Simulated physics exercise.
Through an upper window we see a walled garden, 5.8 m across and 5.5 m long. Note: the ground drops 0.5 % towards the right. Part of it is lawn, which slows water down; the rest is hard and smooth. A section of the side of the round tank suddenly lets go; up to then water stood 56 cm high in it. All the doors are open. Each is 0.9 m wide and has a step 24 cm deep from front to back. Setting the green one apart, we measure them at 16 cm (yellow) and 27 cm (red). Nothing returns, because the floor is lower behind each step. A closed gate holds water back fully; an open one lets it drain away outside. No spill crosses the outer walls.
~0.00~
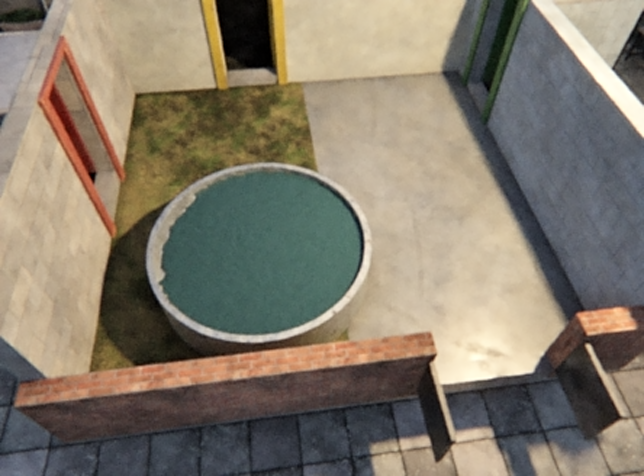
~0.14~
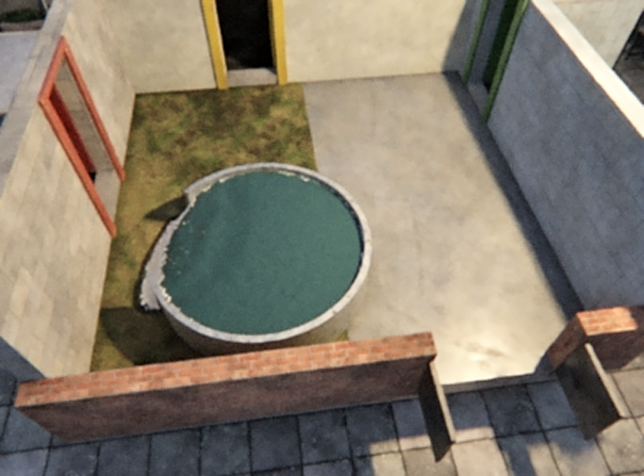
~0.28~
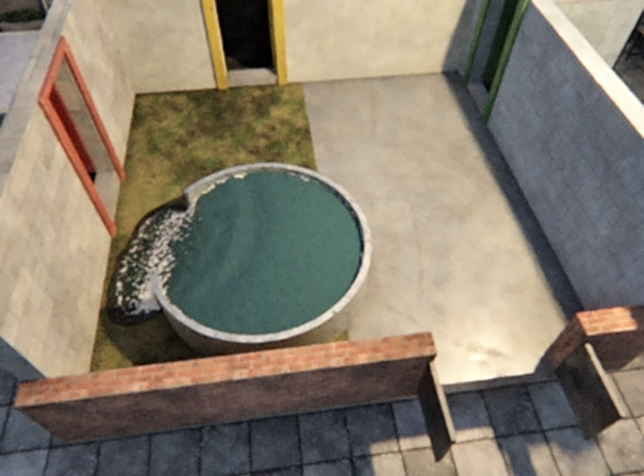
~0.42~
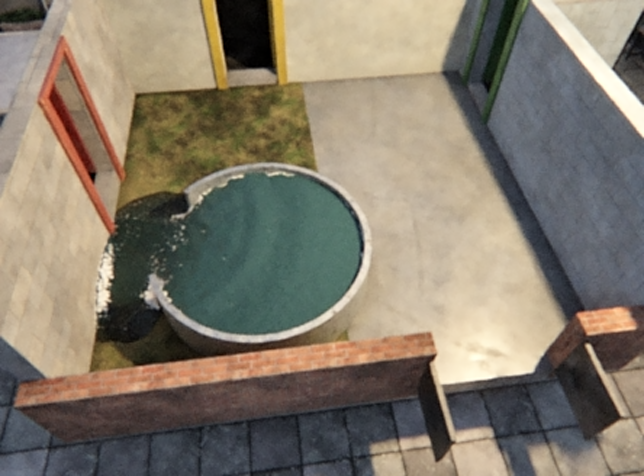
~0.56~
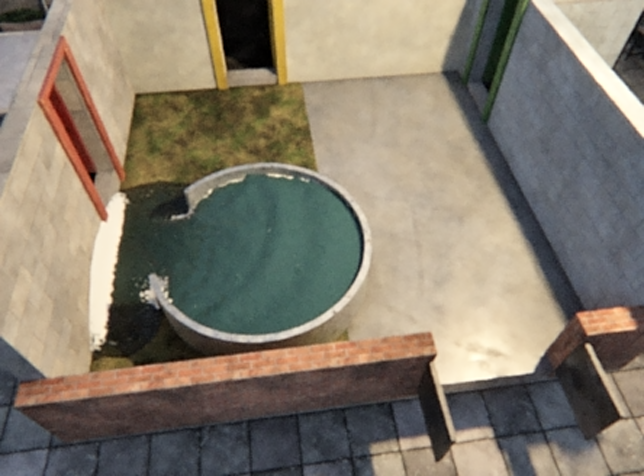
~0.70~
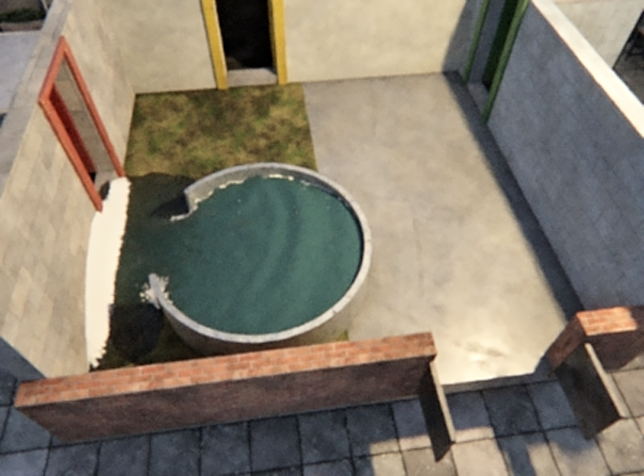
Walled garden seen from above, a round tank's left side breaking open and dark water pouring onto the lawn, reaching the left wall.
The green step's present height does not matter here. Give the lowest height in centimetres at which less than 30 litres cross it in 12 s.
About 8 cm.
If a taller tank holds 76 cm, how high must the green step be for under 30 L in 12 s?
Step height: Approx. 12.5 cm.
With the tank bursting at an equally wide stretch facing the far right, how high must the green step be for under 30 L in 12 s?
It should stand roughly 20 cm high.
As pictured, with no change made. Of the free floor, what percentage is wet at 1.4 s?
The wet part is about 15 per cent.
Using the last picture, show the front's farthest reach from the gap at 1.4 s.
(131, 123).
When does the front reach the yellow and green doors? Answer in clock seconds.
Yellow: 2.6 s; green: 5.0 s.
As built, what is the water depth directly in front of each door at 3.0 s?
In cm: Yellow 13, red 20, green 0.
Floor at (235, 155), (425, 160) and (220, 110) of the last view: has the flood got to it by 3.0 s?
Soaked; untouched; soaked.
After 1.4 s water covers 15 % of the floor, deepest (44 cm) near (108, 267); it has not reached the green door.
After 3.0 s water covers 40 % of the floor, deepest (34 cm) near (239, 372); it has not reached the green door.
After 12.0 s water covers 100 % of the floor, deepest (12 cm) near (349, 343); 9 cm at the green door, 5 litres in over its 10 cm step.
At the green door as built, the water arrived by 5.1 s and peaked near 12 cm at 8.8 s.
With a step of 6.5 cm, 59 litres would have come in within the 12 s; with 9 cm, 14 litres. So under 30 litres takes about 8 cm.
